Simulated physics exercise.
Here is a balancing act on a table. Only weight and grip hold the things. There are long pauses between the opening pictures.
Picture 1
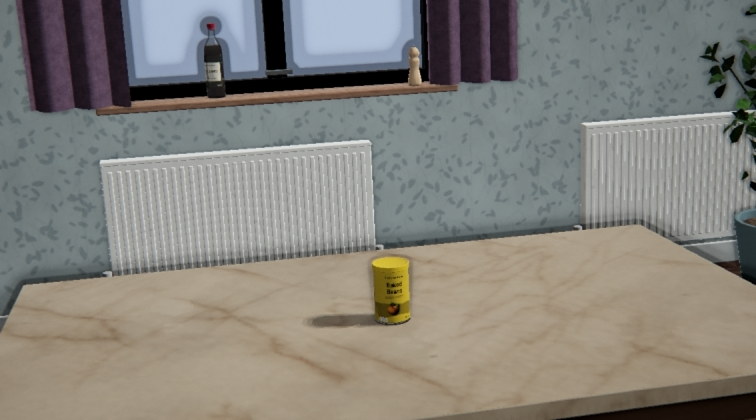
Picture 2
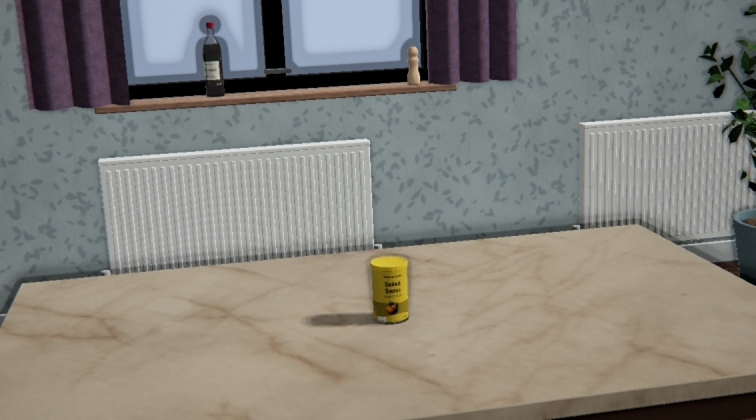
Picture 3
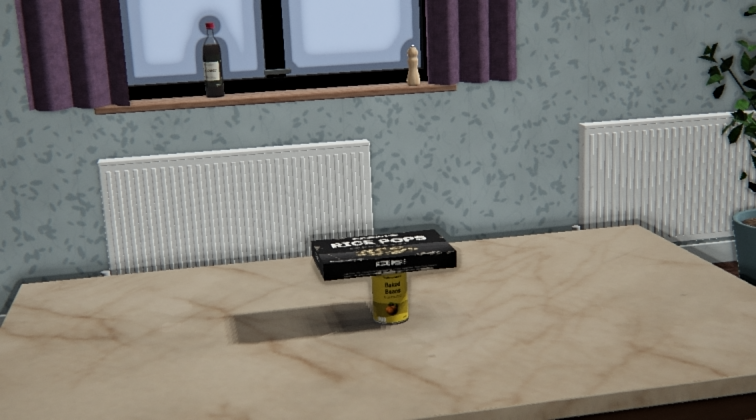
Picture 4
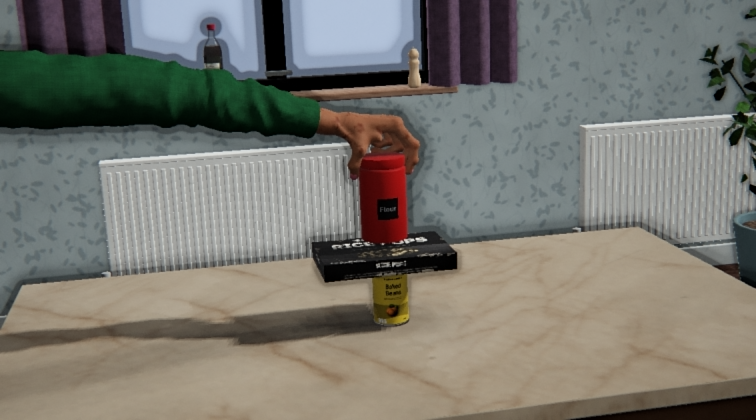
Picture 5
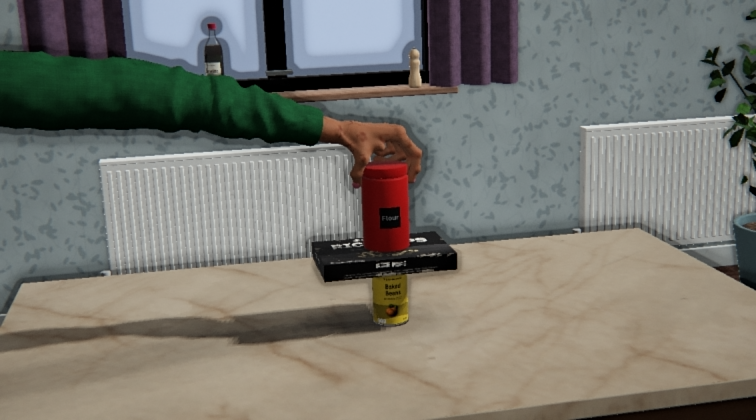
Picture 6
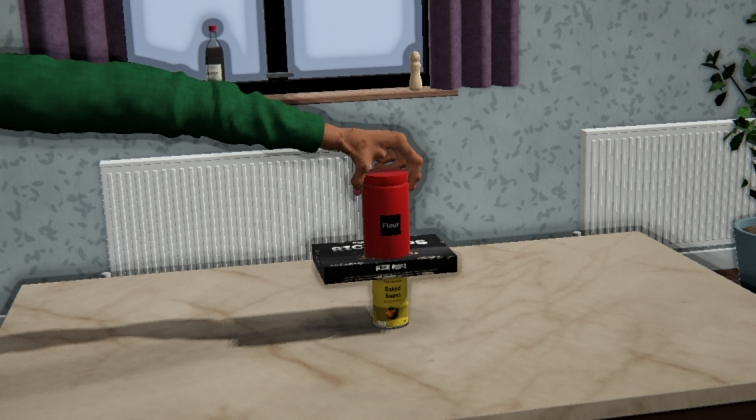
A hand in a green sleeve lowering a red jar onto a black Rice Pops box laid across a yellow tin.
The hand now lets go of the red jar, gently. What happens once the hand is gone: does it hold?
It stays up.
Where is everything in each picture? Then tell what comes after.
The last thing is not in view yet; yellow tin (391, 291), in the first picture.
The last thing is not in view yet; yellow tin (390, 290), in the second picture.
The last thing is not in view yet; yellow tin (390, 291), in the third picture.
On its way; red jar (383, 197); yellow tin (390, 292), in the fourth picture.
On its way; red jar (386, 206); yellow tin (390, 292), in the fifth picture.
In place under the hand; red jar (386, 213); yellow tin (390, 295), in the sixth picture.
Then, 0.50 s later than the last frame, all is still.
Then, 1.30 s later than the last frame, red jar resting near (386, 213).
When it is over, all 3 as before. End places, in pixels of the last picture, red jar near (386, 213). The stack keeps its balance.
